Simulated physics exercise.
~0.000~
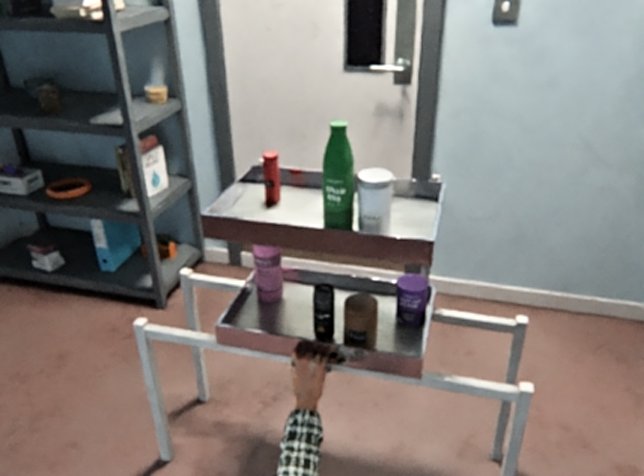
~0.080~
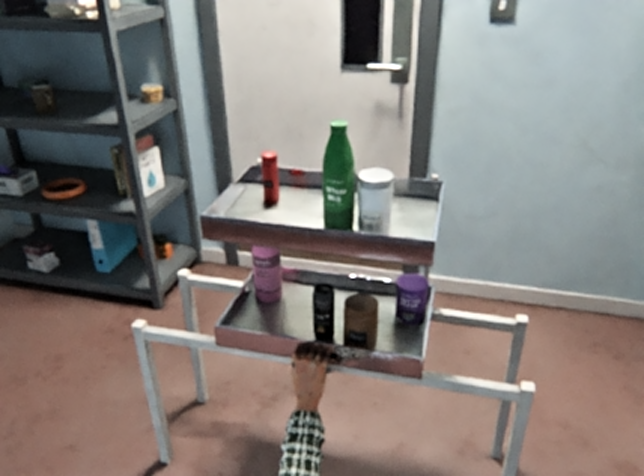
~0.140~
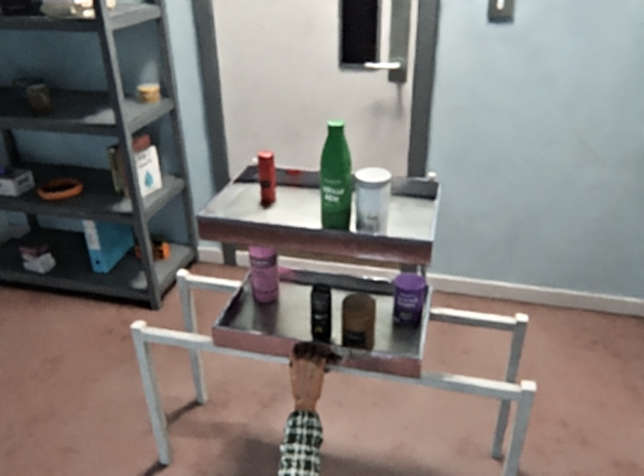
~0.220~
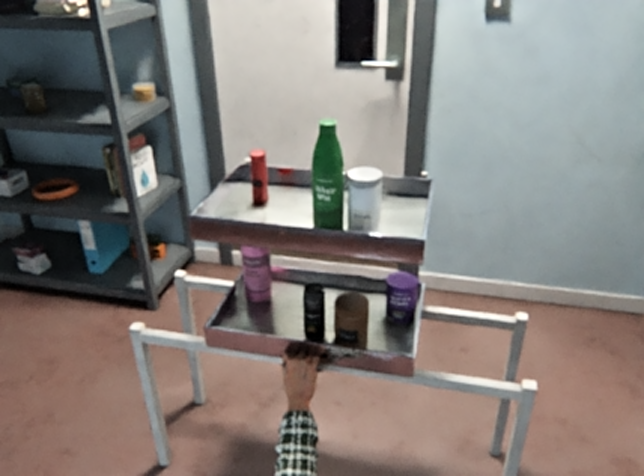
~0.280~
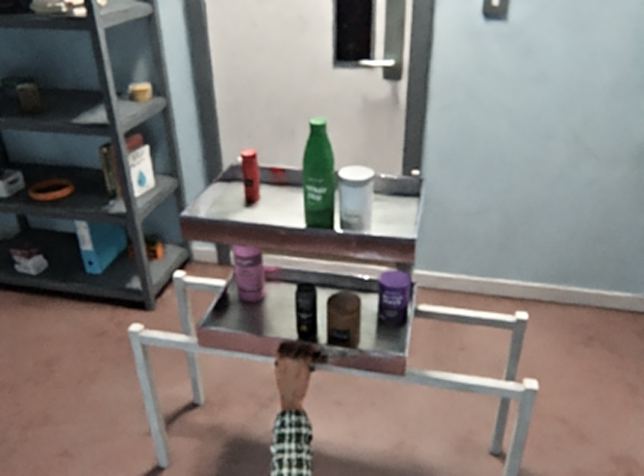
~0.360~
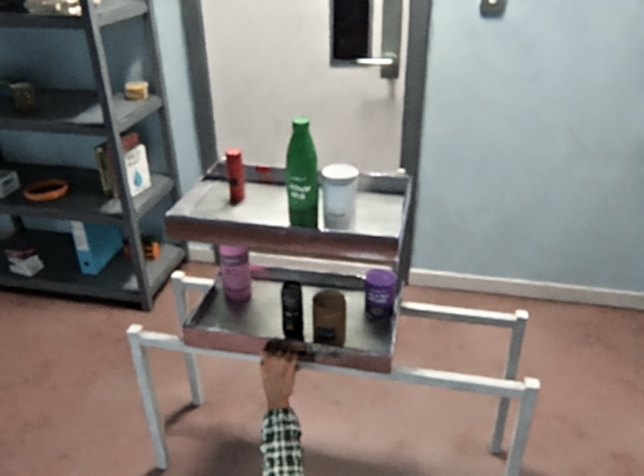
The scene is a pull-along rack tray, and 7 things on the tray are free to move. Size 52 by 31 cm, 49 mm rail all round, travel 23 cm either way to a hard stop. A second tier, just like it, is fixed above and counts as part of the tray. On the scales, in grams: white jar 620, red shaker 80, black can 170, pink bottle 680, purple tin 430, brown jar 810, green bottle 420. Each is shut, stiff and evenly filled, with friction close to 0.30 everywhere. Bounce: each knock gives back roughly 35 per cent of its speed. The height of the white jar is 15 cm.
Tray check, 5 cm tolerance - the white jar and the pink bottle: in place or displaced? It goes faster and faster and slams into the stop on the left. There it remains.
My prediction: The white jar moves away from its start; the pink bottle remains about where it was.
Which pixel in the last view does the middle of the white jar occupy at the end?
Around (234, 193).
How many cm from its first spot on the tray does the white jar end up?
About 11 cm.
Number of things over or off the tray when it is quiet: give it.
I make it 1.
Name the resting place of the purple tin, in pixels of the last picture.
Near (288, 285).
Around 0.66 s, tray has slid 23 cm left; pink bottle at 13° to upright near (179, 253); white jar shifted 7 cm near (250, 195); green bottle shifted 7 cm.
Around 0.86 s, tray has slid 23 cm left; white jar shifted 11 cm near (234, 193); pink bottle at 6° to upright near (183, 254); green bottle at 18° to upright.
Around 1.16 s, tray has slid 23 cm left; white jar shifted 11 cm near (234, 193); pink bottle at 3° to upright near (185, 255); green bottle at 74° to upright.
Finally (3.4 s), on their side or leaning hard on the tray, green bottle; not toppled but over 5 cm from the start, white jar, red shaker, black can, purple tin and brown jar; pink bottle still in place (within 5 cm). Final places as that camera would see them, white jar near (234, 193), pink bottle near (187, 256).
